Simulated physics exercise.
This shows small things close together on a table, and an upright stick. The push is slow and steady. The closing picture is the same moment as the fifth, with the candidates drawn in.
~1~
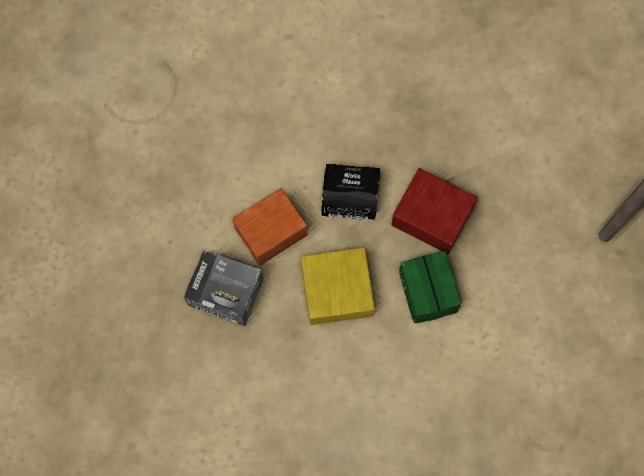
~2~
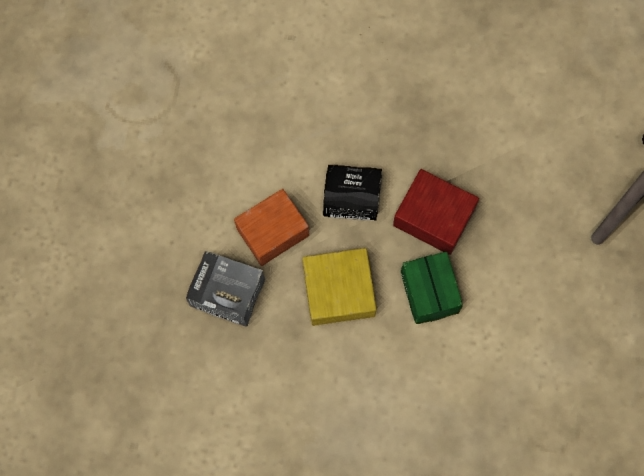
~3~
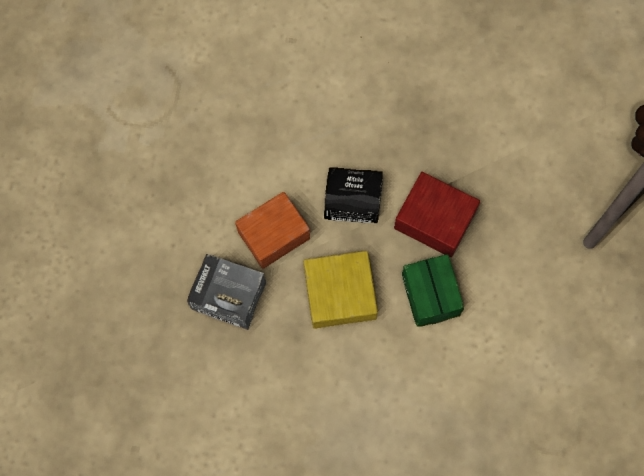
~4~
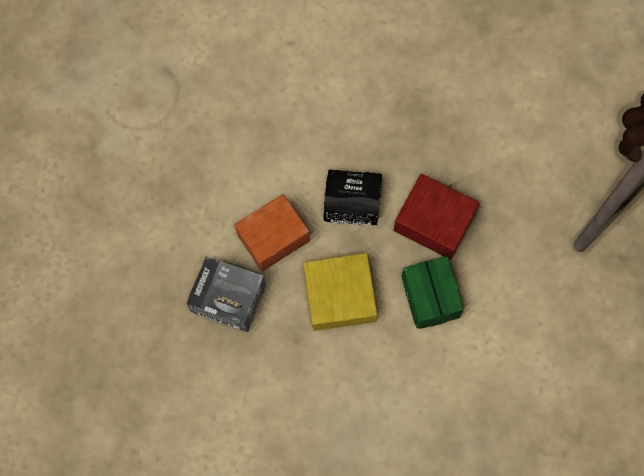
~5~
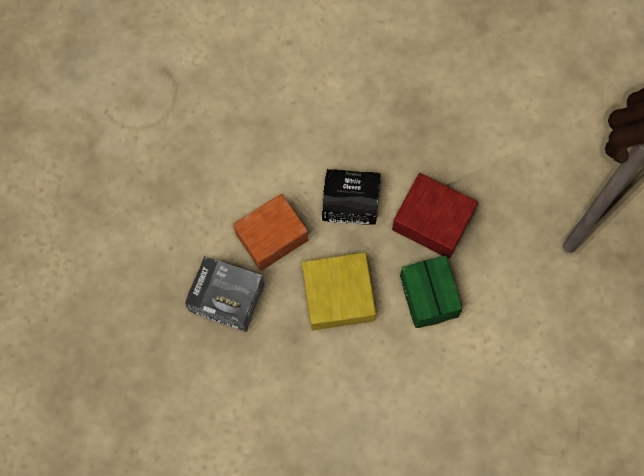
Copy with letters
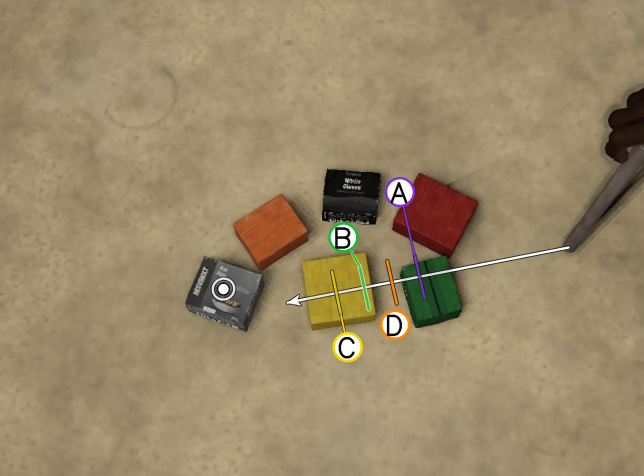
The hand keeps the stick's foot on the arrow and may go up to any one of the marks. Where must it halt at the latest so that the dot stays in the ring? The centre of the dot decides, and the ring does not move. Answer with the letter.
Up to mark C.
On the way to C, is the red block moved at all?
No.
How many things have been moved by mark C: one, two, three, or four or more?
In all, two.
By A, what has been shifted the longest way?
The green box has gone farthest.
On the marked copy, A at (420, 276); B at (364, 288); C at (336, 293); D at (392, 282); the arrow from (569, 247) to (287, 303); the white dot at (223, 289).
Taking C. A third of the way, foot of the stick (485, 264).
Two thirds of the way, foot of the stick (401, 281); green box (407, 309).
When it is over, foot of the stick (336, 294); yellow block (299, 302); green box (403, 313); the dot is still in its ring.
As for the rest, A keeps the dot in but is short; B keeps the dot in but is short; D keeps the dot in but is short.
